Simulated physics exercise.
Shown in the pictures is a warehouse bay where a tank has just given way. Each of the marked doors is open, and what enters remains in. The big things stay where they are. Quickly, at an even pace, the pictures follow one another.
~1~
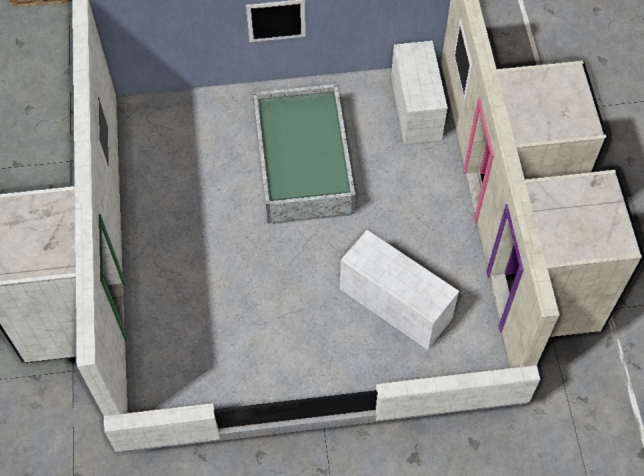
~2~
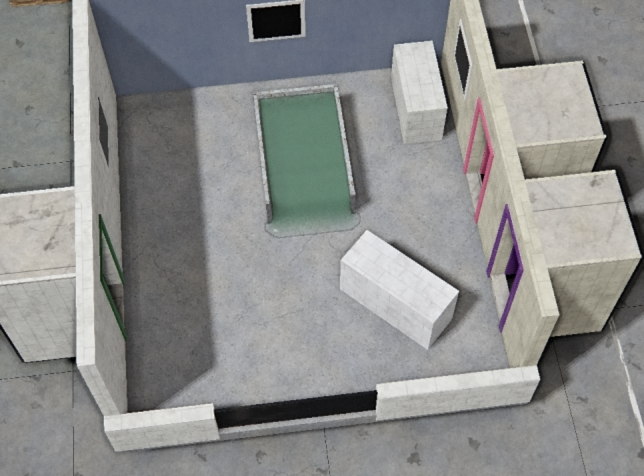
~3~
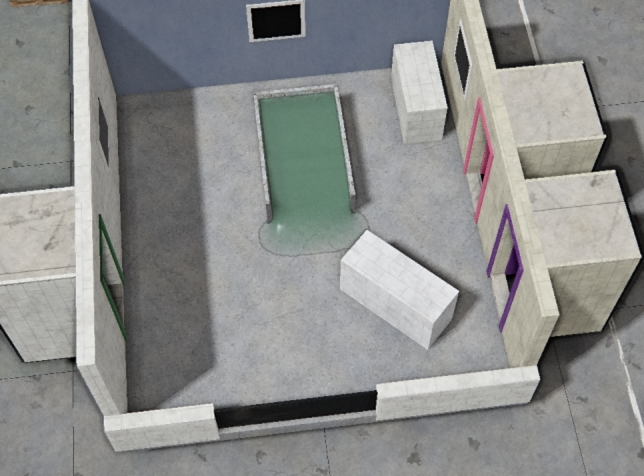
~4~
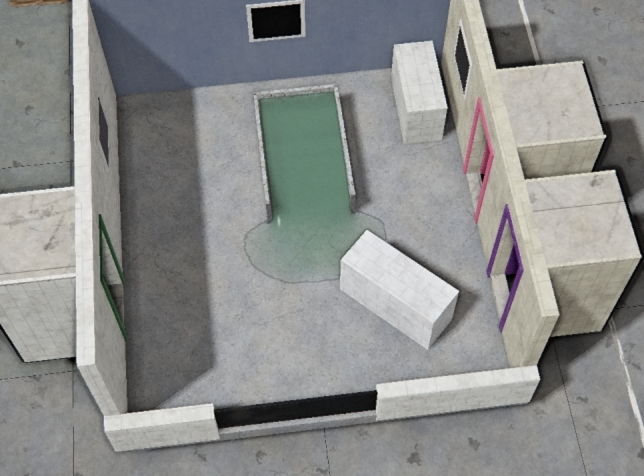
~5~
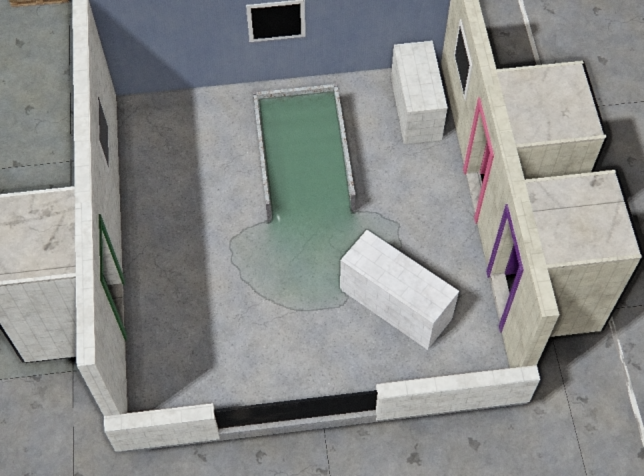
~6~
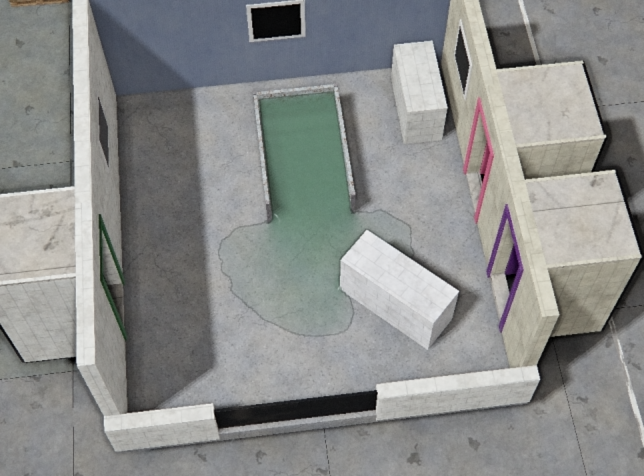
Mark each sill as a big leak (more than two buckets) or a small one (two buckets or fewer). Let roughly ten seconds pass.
Purple door: Small; pink door: Small; green door: Small.
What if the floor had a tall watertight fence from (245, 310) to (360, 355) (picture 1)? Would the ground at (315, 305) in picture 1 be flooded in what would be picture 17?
Answer: Flooded.
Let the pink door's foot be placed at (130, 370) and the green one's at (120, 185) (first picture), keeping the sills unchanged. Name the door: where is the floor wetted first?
It's the purple door.
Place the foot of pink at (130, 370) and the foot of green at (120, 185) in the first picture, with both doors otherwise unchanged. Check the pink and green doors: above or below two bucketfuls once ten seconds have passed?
One by one: Pink door is over; green door holds.
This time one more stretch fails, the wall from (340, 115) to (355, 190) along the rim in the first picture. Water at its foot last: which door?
The door marked green.
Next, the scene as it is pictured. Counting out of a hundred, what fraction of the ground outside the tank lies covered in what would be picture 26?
It should be close to 50 %.
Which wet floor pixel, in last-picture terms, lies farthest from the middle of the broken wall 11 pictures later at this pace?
My guess is roughly (175, 424).
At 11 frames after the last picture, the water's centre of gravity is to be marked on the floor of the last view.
Estimate: (312, 255).
A moment on, water covers 25 % of the floor; the purple door not reached, the pink door not reached, the green door not reached.
Next, water covers 40 % of the floor; the purple door wet at the sill, nothing in, the pink door not reached, the green door not reached.
Then, water covers 50 % of the floor; the purple door wet at the sill, nothing in, the pink door wet at the sill, nothing in, the green door wet at the sill, nothing in.
Later, water covers 80 % of the floor; the purple door wet at the sill, nothing in, the pink door under two buckets in, the green door wet at the sill, nothing in.
In the end, water covers 100 % of the floor; the purple door wet at the sill, nothing in, the pink door under two buckets in, the green door wet at the sill, nothing in.
